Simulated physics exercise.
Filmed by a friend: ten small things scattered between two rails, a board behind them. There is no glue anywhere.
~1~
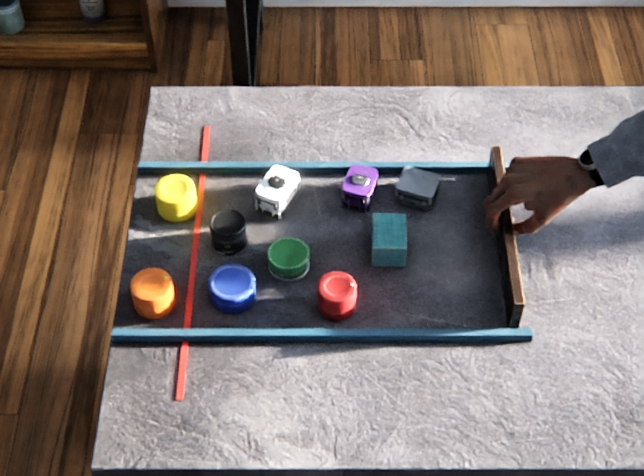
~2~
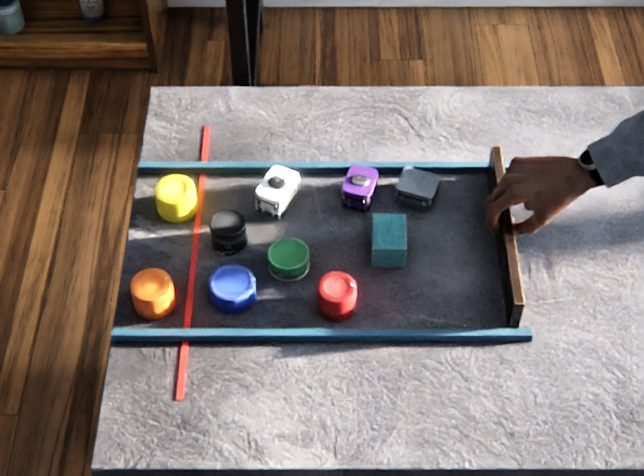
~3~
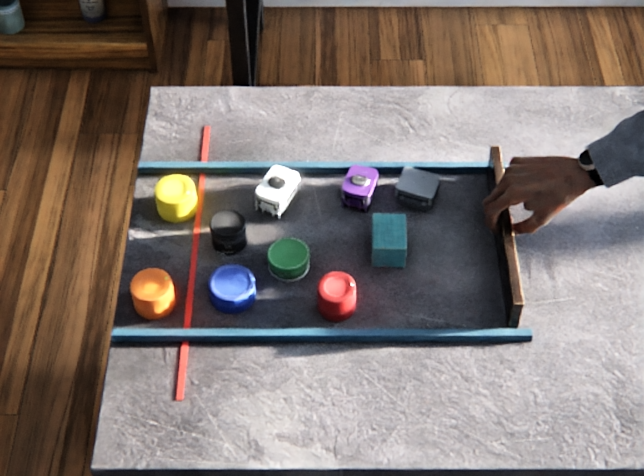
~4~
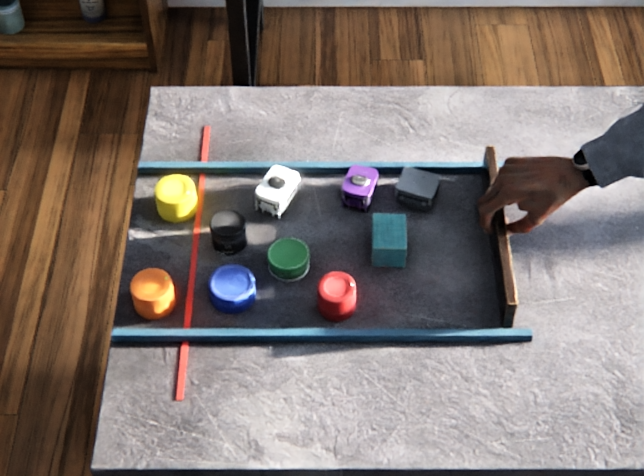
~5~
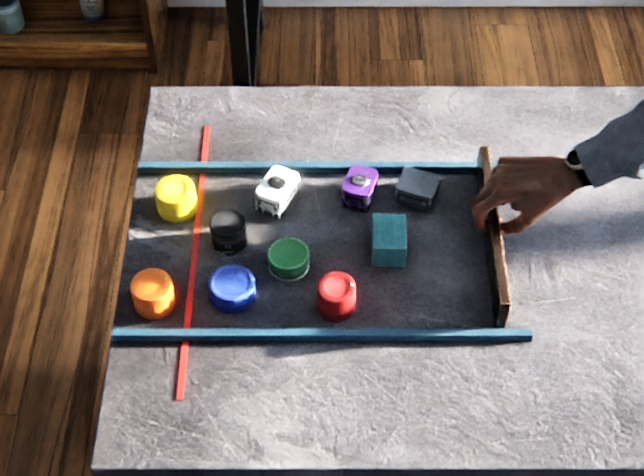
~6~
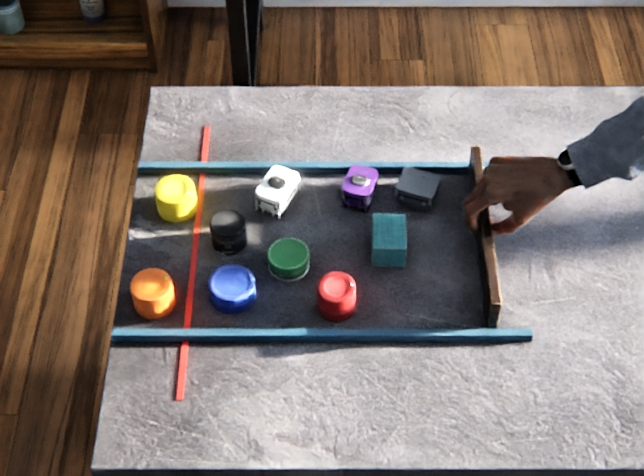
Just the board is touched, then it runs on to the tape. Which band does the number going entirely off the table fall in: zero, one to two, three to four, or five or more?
It falls in the three to four band.
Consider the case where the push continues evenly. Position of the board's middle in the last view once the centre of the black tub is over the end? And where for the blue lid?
Points: About (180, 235) and about (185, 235).
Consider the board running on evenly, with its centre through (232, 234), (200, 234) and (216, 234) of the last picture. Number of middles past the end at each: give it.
1, 3, 2.
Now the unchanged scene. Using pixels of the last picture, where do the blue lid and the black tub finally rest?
You'll find the first one at (131, 290) and the second at (145, 223).
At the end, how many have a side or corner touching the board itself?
It's 3 of them.
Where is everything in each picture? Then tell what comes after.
The first picture shows orange lid (153, 294); yellow lid (176, 198); black tub (229, 232); board (504, 234); tape (195, 249).
The second picture shows yellow lid (176, 199); board (504, 234).
The third picture shows black tub (229, 233); white case (278, 192).
The fourth picture shows orange lid (153, 294); grey case (418, 190).
The fifth picture shows yellow lid (176, 199); turquoise block (389, 240).
The sixth picture shows orange lid (153, 294); yellow lid (176, 199); black tub (229, 233); board (483, 234); tape (195, 249).
A little later, none off yet; orange lid at rest near (153, 294); yellow lid at rest near (176, 199); black tub at rest near (229, 233).
When it is over, the number that fall off is three or four; down, white case, yellow lid and orange lid.
